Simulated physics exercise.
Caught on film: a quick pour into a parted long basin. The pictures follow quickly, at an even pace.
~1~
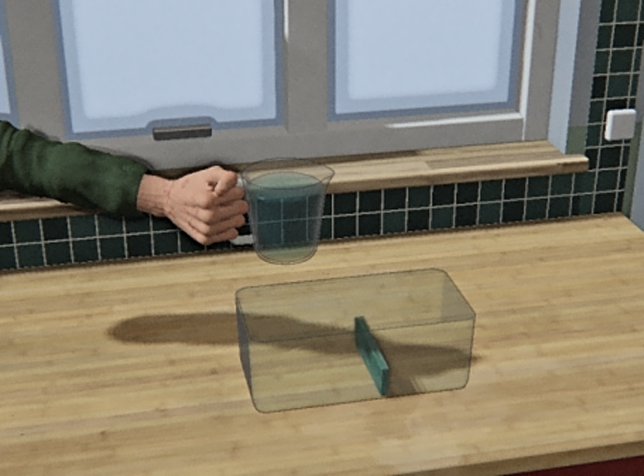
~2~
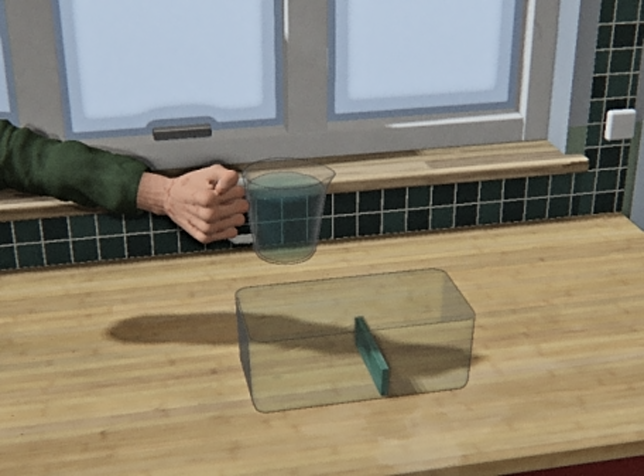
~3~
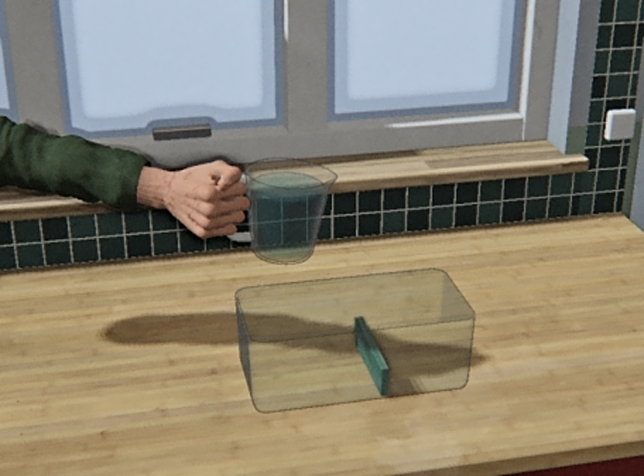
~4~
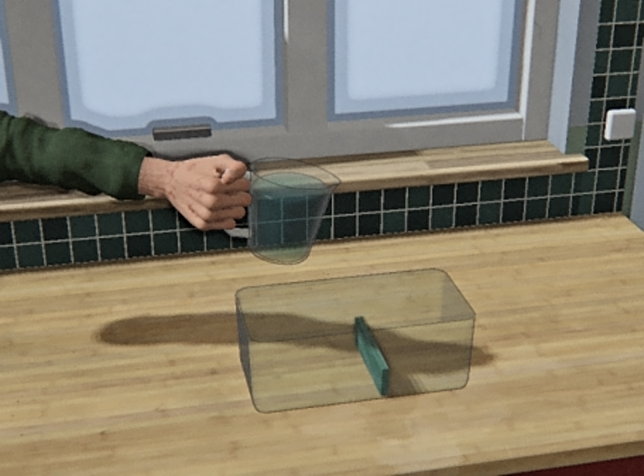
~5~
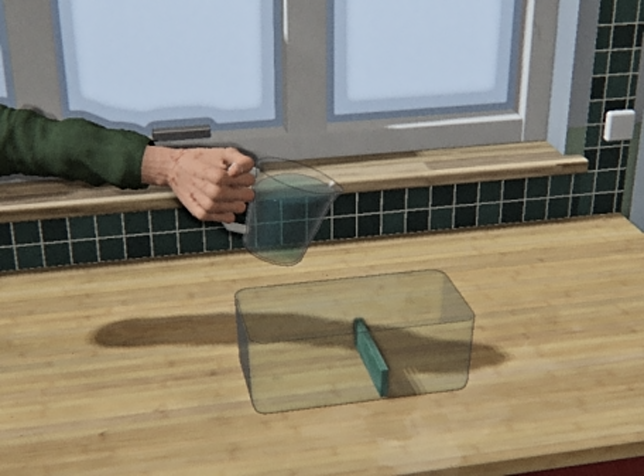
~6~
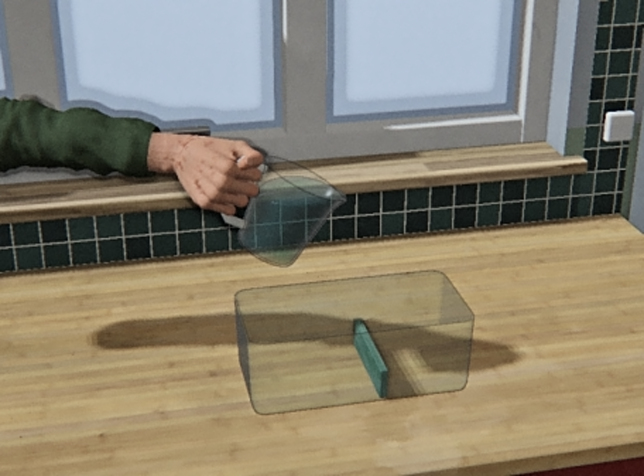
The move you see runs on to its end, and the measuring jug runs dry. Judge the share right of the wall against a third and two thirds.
In the end more than two thirds is right of the wall.
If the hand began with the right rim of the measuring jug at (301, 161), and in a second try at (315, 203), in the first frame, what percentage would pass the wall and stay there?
First some 15, then 15 per cent.
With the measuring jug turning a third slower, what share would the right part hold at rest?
About 90 per cent.
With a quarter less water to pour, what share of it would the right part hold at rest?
Close to 85 per cent.
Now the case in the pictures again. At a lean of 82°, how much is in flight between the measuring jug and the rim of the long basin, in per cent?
Roughly 25 in a hundred.
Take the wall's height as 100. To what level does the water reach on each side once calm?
Near 0 on the left, 70 on the right.
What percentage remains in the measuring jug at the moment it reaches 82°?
Close to 60 per cent.
A moment on, the measuring jug is tipped on its side and 60 per cent is still to pour, 0 is left of the wall and 12 right of it.
Next, the measuring jug is tipped on its side and 19 per cent is still to pour, 4 is left of the wall and 57 right of it.
Then the measuring jug is tipped on its side and 4 per cent is still to pour, 6 is left of the wall and 85 right of it.
Later the measuring jug is tipped on its side and 0 per cent is still to pour, 9 is left of the wall and 90 right of it.
At rest 9 per cent lies left of the wall, 90 right of it and 1 outside.
